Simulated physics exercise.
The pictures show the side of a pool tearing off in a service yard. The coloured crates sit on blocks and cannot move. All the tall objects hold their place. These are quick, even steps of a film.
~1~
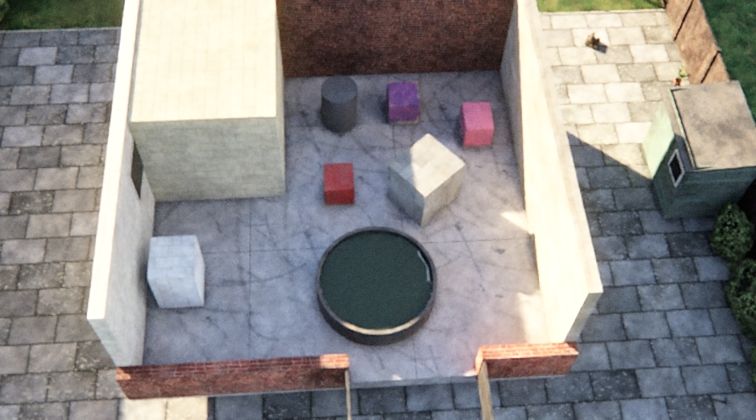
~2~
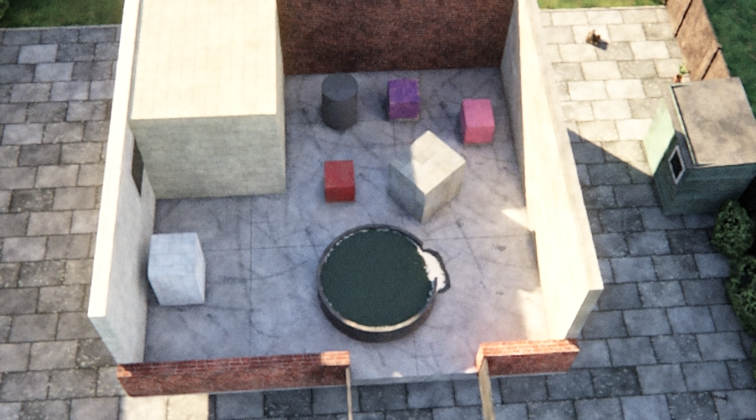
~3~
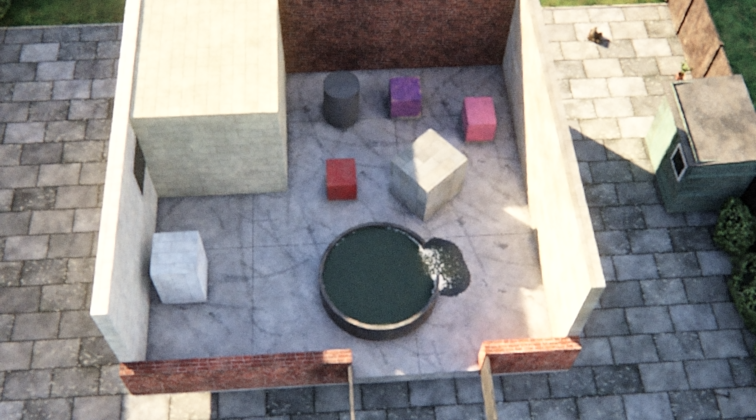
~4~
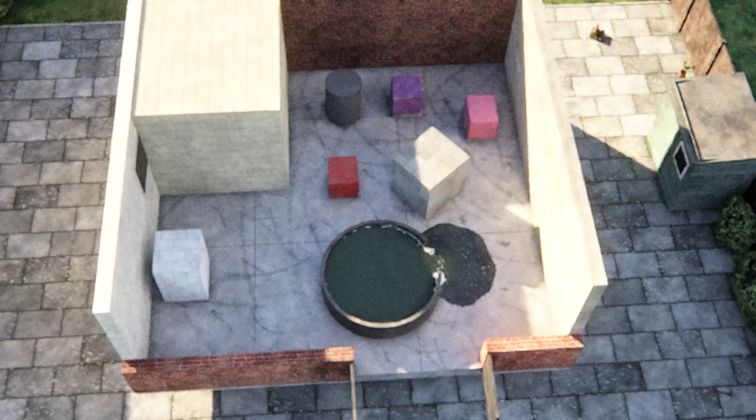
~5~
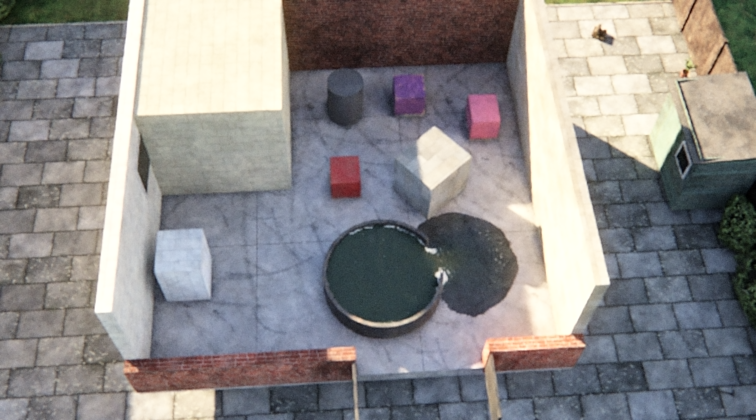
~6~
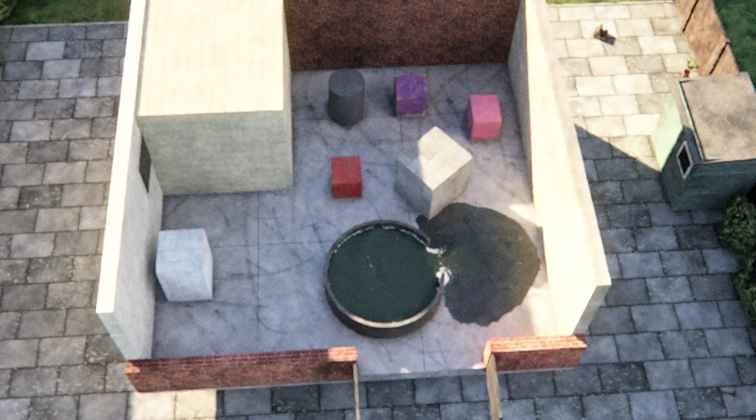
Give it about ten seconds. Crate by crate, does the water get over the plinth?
In the end: The pink crate is soaked; the red crate keeps dry; the purple crate keeps dry.
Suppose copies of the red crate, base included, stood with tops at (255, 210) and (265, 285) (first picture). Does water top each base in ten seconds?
In that order: Is spared, escapes it.
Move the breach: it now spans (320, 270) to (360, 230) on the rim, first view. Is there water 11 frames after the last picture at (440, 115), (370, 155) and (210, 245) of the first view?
In turn: Free of water, clear, covered.
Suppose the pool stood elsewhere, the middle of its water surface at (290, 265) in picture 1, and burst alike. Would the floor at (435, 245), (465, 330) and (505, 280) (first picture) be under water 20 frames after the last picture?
In that order: Under water, under water, covered.
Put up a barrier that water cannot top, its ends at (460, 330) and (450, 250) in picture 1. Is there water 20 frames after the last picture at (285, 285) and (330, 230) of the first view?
As listed: Free of water, flooded.
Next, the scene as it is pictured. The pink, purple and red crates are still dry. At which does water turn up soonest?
That is the pink one.
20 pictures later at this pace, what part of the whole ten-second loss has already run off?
Roughly 0 per cent.
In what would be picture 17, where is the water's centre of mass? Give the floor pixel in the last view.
Near (427, 270).
A moment on, water covers 15 % of the floor; the pink crate not reached, the red crate not reached, the purple crate not reached.
Next, water covers 20 % of the floor; the pink crate water round its plinth, the red crate not reached, the purple crate not reached.
Then, water covers 30 % of the floor; the pink crate water round its plinth, the red crate not reached, the purple crate not reached.
Later, water covers 50 % of the floor; the pink crate water round its plinth, the red crate water round its plinth, the purple crate water round its plinth.
In the end, water covers 65 % of the floor; the pink crate was topped, the red crate stayed above the water, the purple crate stayed above the water.
